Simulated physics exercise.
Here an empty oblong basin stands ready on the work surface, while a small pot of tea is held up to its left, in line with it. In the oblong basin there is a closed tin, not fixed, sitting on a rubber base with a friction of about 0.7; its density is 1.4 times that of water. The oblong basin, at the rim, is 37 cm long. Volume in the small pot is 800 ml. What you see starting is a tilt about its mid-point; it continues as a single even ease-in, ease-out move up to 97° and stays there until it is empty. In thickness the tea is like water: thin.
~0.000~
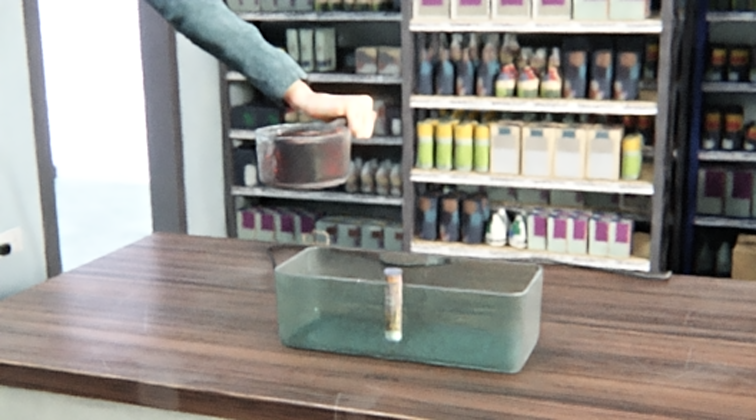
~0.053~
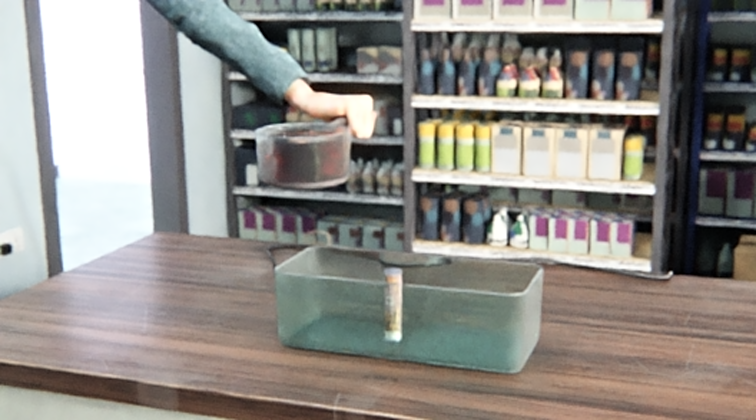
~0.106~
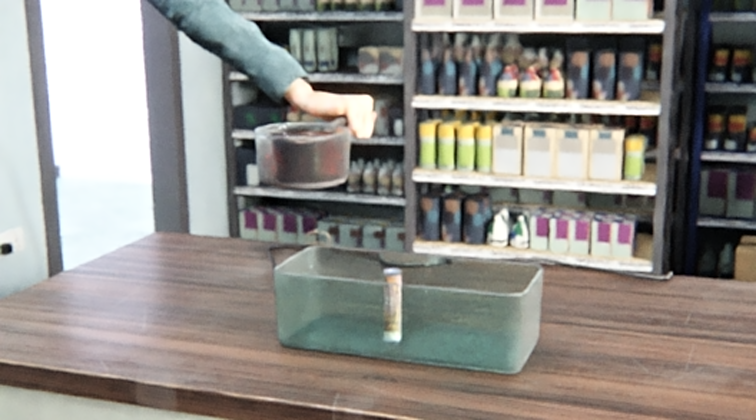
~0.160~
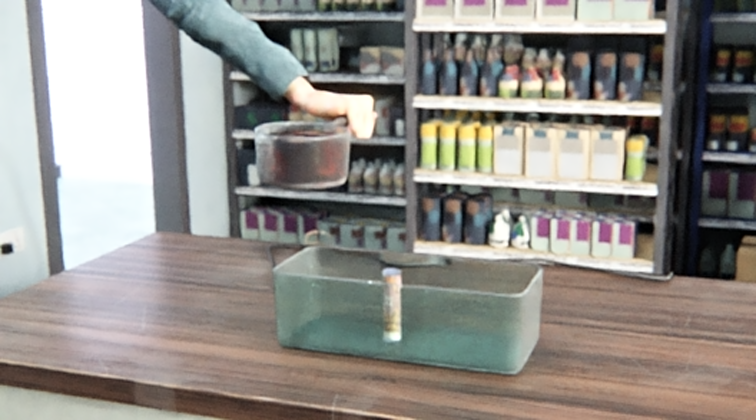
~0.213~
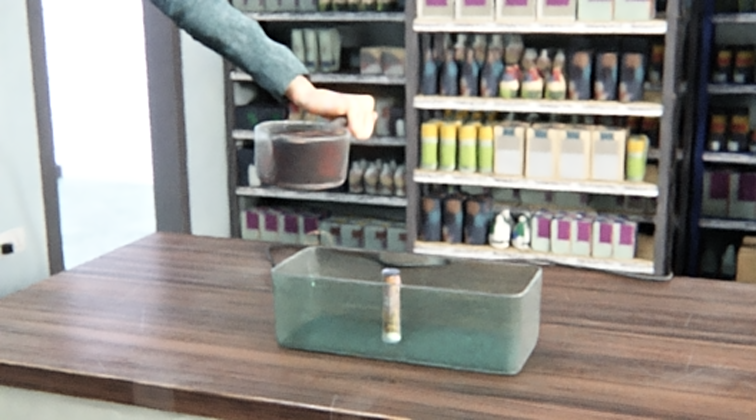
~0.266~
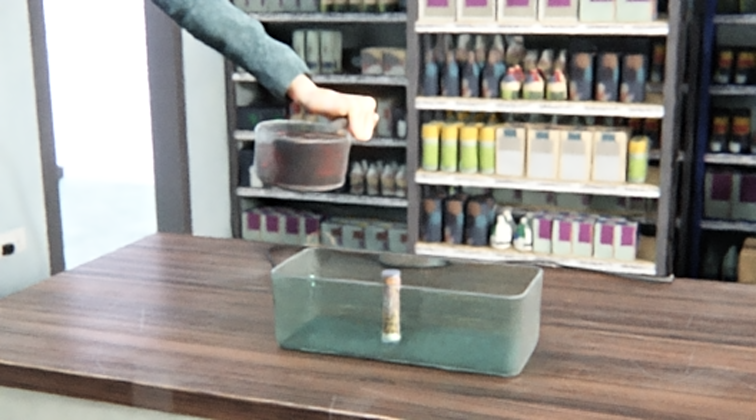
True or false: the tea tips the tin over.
False.
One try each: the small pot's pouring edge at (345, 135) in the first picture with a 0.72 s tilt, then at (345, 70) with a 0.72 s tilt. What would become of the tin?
The tin overturns the first time and overturns the second time.
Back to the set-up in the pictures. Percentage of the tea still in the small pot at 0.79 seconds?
Still held: Roughly 68 % of the total.
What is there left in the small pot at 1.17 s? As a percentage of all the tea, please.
What remains is about 18 percent of it all.
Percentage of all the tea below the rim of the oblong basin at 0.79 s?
Estimate - around 8 in a hundred parts.
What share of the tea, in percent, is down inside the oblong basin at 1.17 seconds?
68 %, more or less.
After 0.79 s the tilt is 52° and 68 per cent is still to pour; the tin stands where it began.
After 1.17 s the tilt is 86° and 18 per cent is still to pour; the tin stands where it began.
After 1.57 s the tilt is 97° and 2 per cent is still to pour; the tin stands where it began.
After 2.00 s the tilt is 97° and 0 per cent is still to pour; the tin stands where it began.
In the end the tin stands where it began.
